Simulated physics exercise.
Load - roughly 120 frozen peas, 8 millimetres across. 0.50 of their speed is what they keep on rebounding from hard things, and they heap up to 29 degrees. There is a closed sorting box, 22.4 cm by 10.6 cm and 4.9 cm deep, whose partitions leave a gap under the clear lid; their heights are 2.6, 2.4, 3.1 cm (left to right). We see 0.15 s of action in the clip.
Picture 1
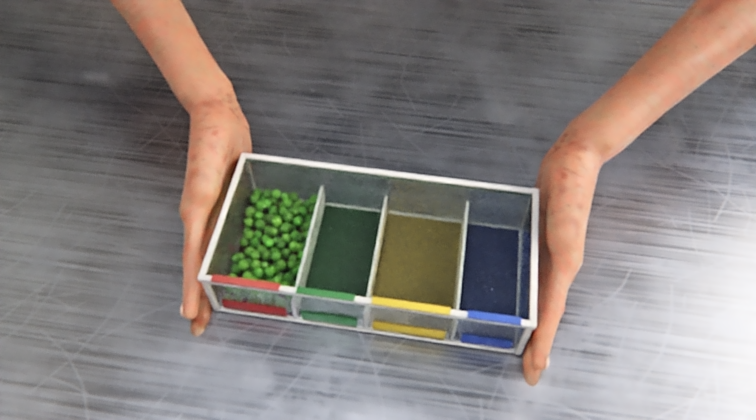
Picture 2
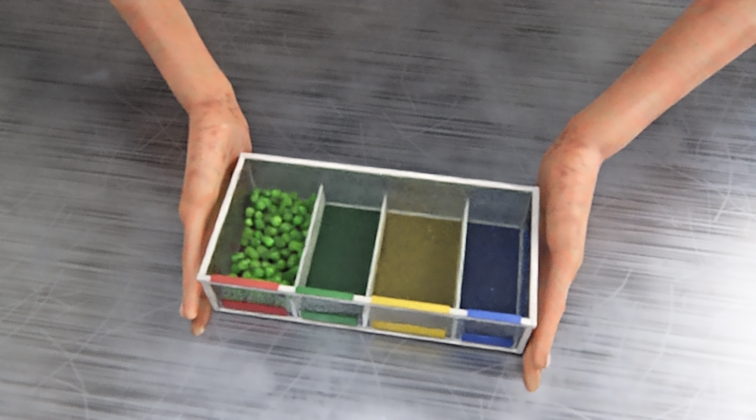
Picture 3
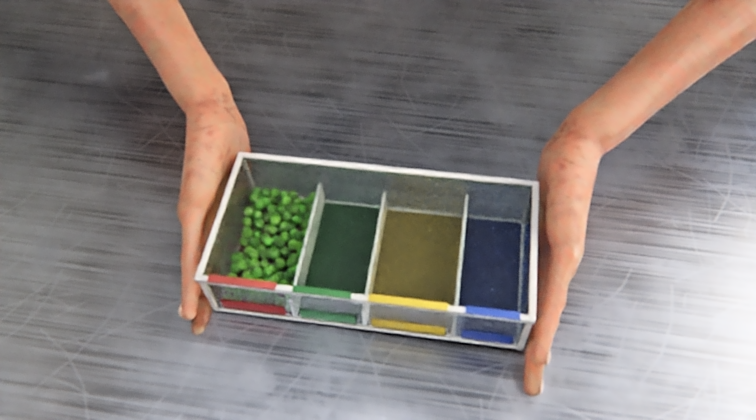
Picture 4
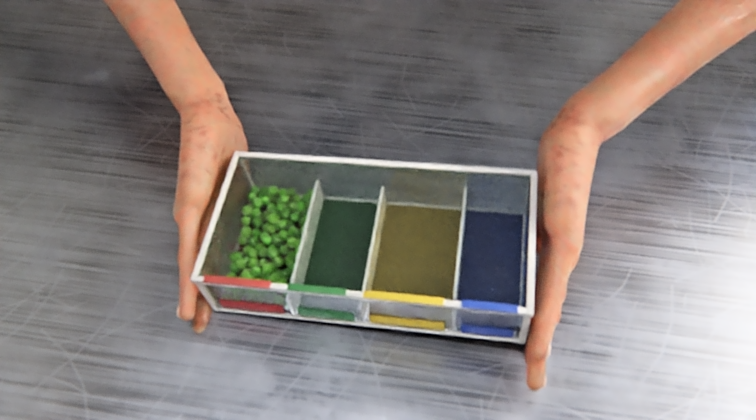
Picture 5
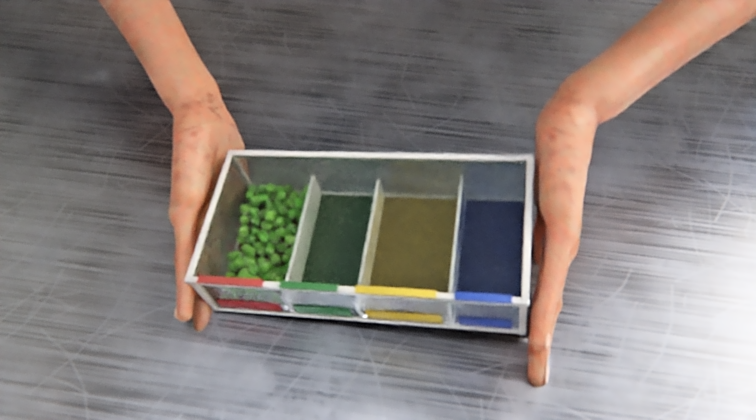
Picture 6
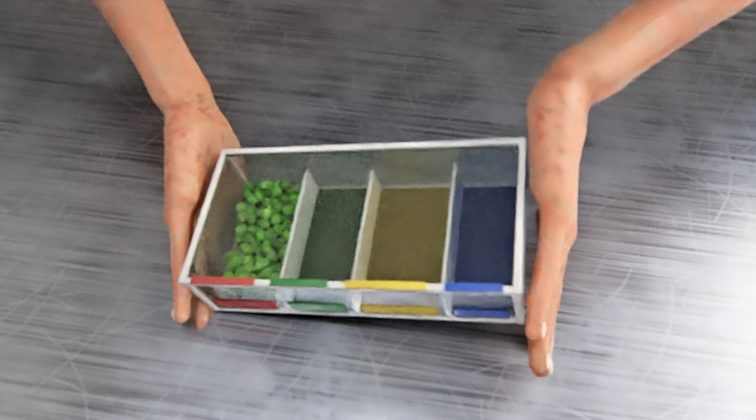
A clear-lidded box with four colored sections, green peas filling the red-marked one at the left, tilted gradually down toward the left as two hands held its ends, and the peas stayed in their section.
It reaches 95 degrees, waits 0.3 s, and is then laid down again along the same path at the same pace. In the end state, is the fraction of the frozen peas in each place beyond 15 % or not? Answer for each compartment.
Red compartment: Beyond, blue compartment: Not beyond, green compartment: Not beyond, yellow compartment: Not beyond.
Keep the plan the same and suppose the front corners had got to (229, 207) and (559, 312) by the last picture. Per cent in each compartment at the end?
Red = 0 %; blue = 70 %; green = 5 %; yellow = 25 %.
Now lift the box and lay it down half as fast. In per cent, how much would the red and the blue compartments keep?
Red 100 %; blue 0 %.
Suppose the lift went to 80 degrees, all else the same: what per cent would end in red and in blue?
In per cent, red 100 and blue 0.
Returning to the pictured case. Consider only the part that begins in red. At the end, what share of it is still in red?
About 100 in a hundred.
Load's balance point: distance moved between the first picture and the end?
I'd put it at close to 1.0 cm.
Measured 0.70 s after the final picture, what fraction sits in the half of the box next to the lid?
I'd say around 50 percent of the pieces.
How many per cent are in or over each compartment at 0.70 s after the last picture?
Red 100; blue 0; green 0; yellow 0.
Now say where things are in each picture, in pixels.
Box tilt 0 degrees, front corners at (205, 276) and (529, 322); red 100 %, in the first frame.
Box tilt 1 degrees, front corners at (205, 276) and (529, 321), in the second frame.
Box tilt 2 degrees, front corners at (202, 277) and (529, 317), in the third frame.
Box tilt 6 degrees, front corners at (198, 277) and (527, 309), lowest corner left front, in the fourth frame.
Box tilt 10 degrees, front corners at (193, 278) and (522, 299), lowest corner left front, in the fifth frame.
Box tilt 15 degrees, front corners at (186, 279) and (514, 288), lowest corner left front; red 100 %, in the sixth frame.
Then, 0.70 s after the last picture, tilt 95 degrees; red 100 %.
Then, 1.17 s after the last picture, tilt 54 degrees; red 100 %.
Then, 1.72 s after the last picture, tilt 0 degrees; red 100 %.
In the end, red 100 %, blue 0 %, green 0 %, yellow 0 %.
